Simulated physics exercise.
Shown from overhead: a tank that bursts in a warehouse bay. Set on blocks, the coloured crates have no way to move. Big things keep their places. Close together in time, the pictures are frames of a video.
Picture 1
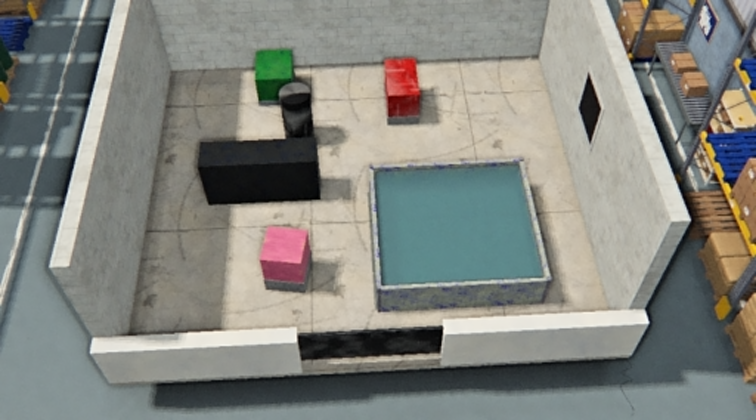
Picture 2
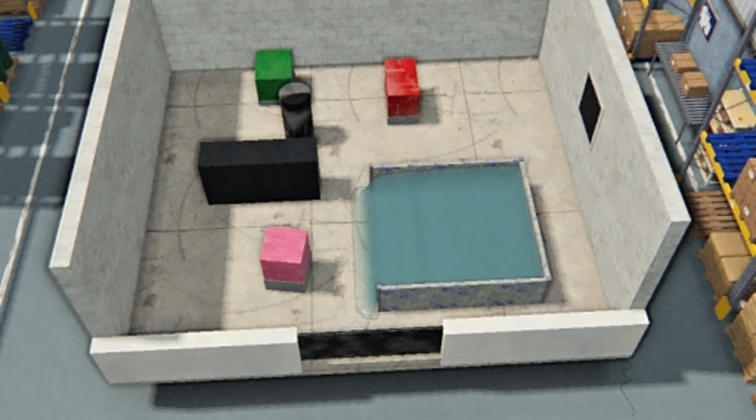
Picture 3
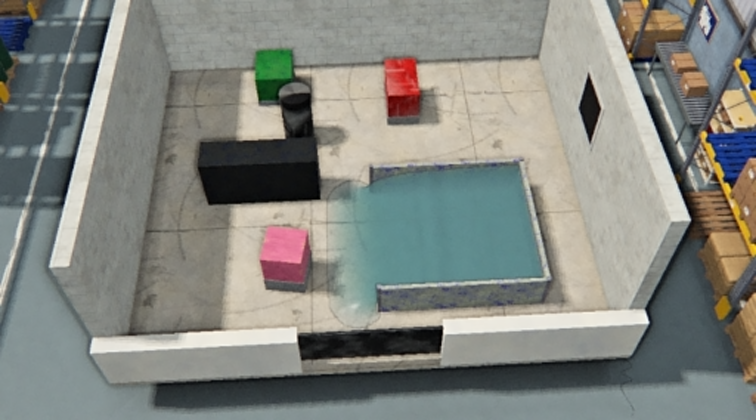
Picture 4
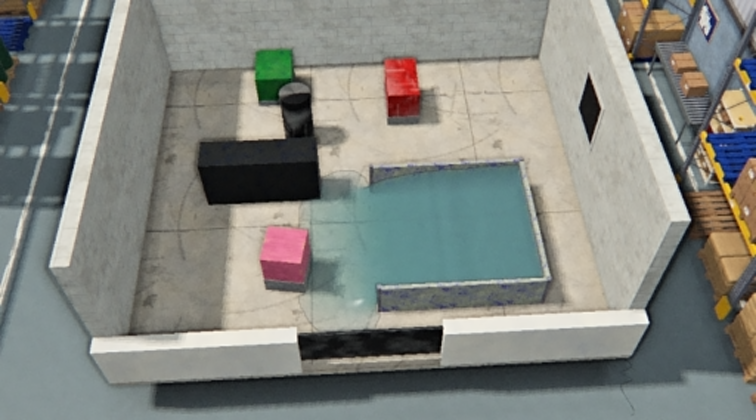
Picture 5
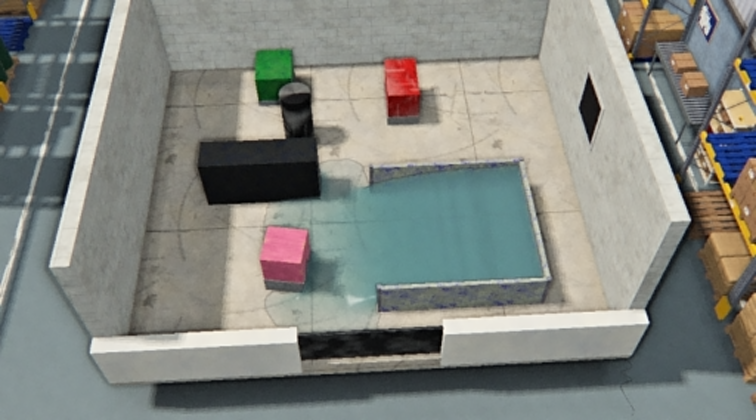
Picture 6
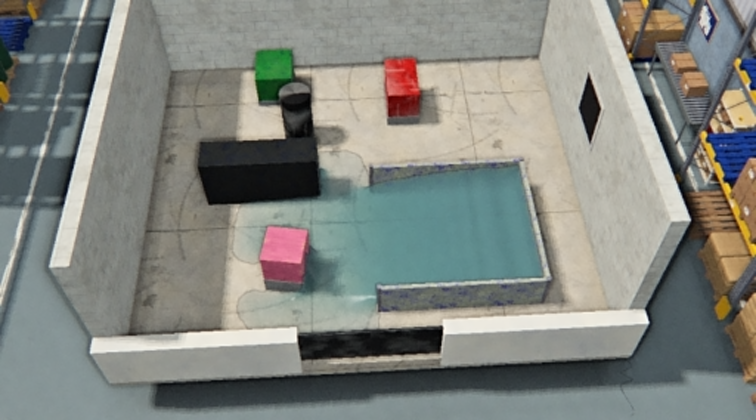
The clip opens on a walled warehouse bay seen from above, with a full, still water tank among green, red and pink crates and black objects. The tank's left side opens and water pours out leftward across the floor, then spreads around the pink crate while the crates stay put.
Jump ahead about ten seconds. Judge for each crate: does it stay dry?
Outcome: The green crate ends up wet, the pink crate ends up wet, the red crate ends up dry.
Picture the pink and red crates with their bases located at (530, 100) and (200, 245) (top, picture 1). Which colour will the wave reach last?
It is the one in pink.
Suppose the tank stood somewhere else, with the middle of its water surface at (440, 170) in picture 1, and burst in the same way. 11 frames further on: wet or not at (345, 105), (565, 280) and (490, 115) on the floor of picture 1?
First drenched; next unwetted; last unwetted.
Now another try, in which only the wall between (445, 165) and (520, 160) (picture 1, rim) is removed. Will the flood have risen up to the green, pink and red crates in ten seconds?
Going crate by crate, the green one is caught, then the pink one stays out of reach, then the red one is caught.
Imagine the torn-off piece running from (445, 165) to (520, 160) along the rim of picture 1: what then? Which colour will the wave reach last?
My answer: The pink crate.
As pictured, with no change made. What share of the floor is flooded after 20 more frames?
Some 65 in a hundred.
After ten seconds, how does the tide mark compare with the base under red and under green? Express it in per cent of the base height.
Roughly 70 percent, then 140 percent.
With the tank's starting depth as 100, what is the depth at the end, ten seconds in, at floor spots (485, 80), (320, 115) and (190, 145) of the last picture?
Going in order, that's 4, 12 and 8 %.
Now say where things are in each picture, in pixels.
In the first frame, the water tank at (454, 223) is whole and still.
In the second frame, the front is at (375, 316), out from the gap at (377, 240).
In the third frame, the front is at (350, 184), out from the gap at (377, 241).
In the fourth frame, water pours out at (377, 242) and has run to a hidden place.
In the fifth frame, the front is at a hidden place, out from the gap at (377, 242).
In the sixth frame, the front is at (247, 205), out from the gap at (377, 242).
A moment on, water covers 30 % of the floor; the green crate not reached, the pink crate water round its plinth, the red crate not reached.
Next, water covers 45 % of the floor; the green crate water round its plinth, the pink crate water round its plinth, the red crate water round its plinth.
Then, water covers 65 % of the floor; the green crate water round its plinth, the pink crate water round its plinth, the red crate water round its plinth.
Later, water covers 80 % of the floor; the green crate water round its plinth, the pink crate water round its plinth, the red crate water round its plinth.
In the end, water covers 100 % of the floor; the green crate was topped, the pink crate was topped, the red crate stayed above the water.
